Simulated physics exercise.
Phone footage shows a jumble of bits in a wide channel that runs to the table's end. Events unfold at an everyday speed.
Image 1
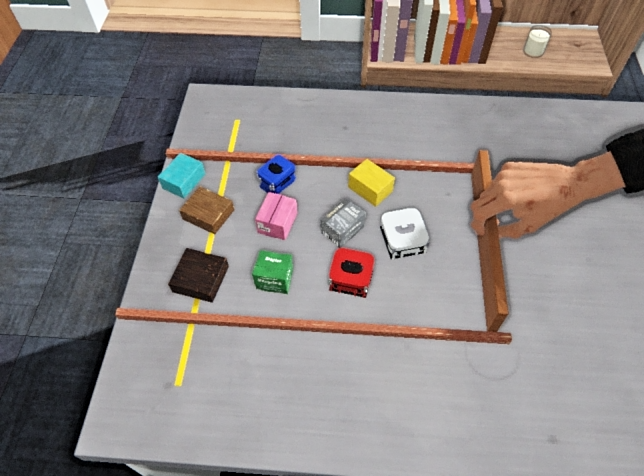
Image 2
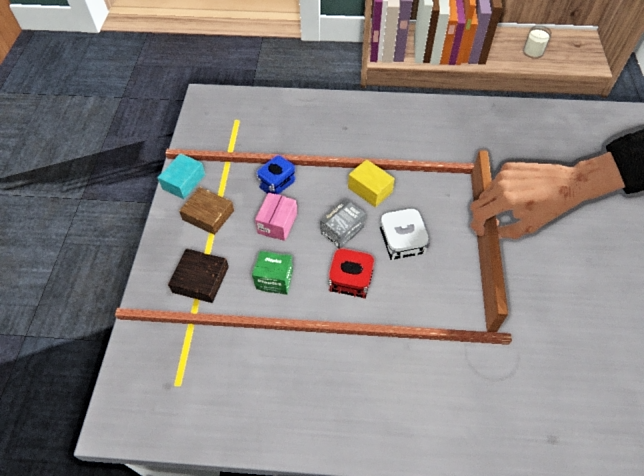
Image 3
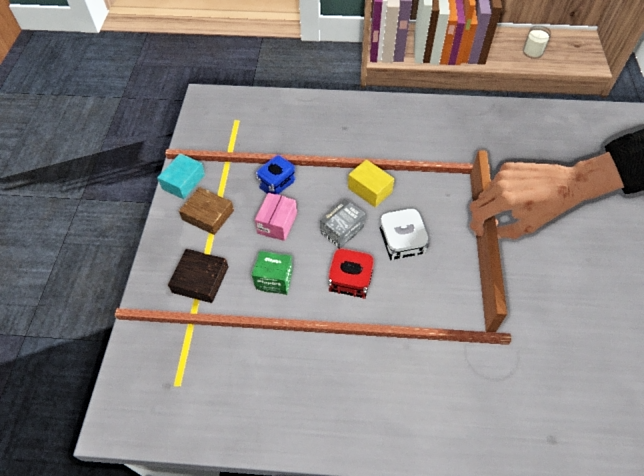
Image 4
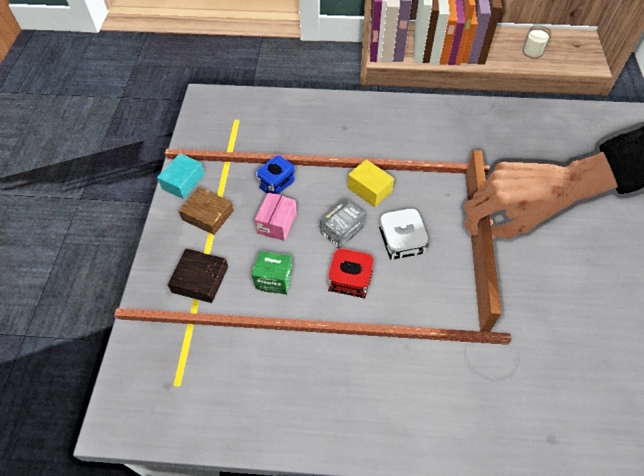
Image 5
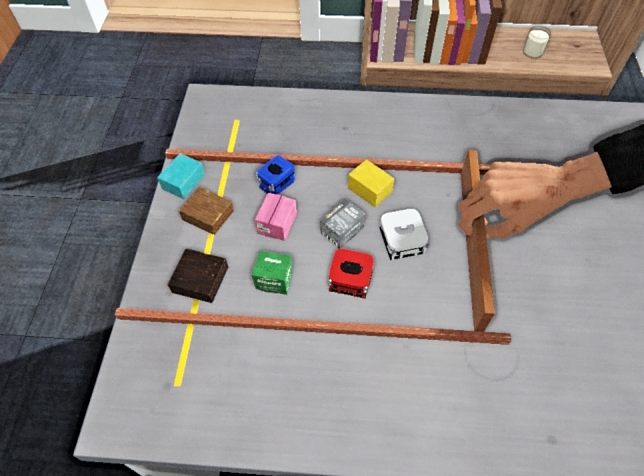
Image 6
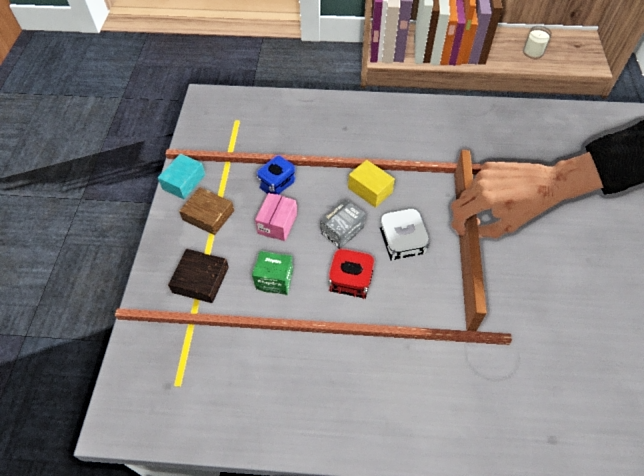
A hand slides a wooden board slightly left between two rails toward unmoving colored blocks.
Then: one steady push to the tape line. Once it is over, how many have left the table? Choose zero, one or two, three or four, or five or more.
Three or four of them have left the table.
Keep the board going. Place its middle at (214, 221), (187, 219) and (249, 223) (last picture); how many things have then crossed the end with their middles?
Counts by place: 4 / 6 / 1.
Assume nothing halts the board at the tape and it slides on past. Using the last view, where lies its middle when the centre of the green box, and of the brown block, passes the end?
The middle is at (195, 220) when it's the green box, and at (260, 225) when it's the brown block.
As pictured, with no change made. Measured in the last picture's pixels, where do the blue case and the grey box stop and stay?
In the last picture the blue case sits at (182, 178) while the grey box sits at (161, 221).
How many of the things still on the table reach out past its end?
Answer: 0.
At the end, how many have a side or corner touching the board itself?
3 in contact.
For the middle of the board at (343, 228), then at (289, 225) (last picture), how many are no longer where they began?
I get 5 at the one place and 10 at the other.
Early on, none off yet; turquoise block at rest near (182, 177); brown block at rest near (207, 211); black block at rest near (199, 276).
A while later, none off yet; turquoise block at rest near (182, 177); brown block moving near (203, 210); black block at rest near (199, 276).
Further along, none off yet; turquoise block travelled a little near (173, 172); brown block travelled about its own width near (147, 208); black block travelled about its own width near (154, 275).
Finally, the number that fall off is three or four; lost, pink box, black block, brown block and turquoise block.
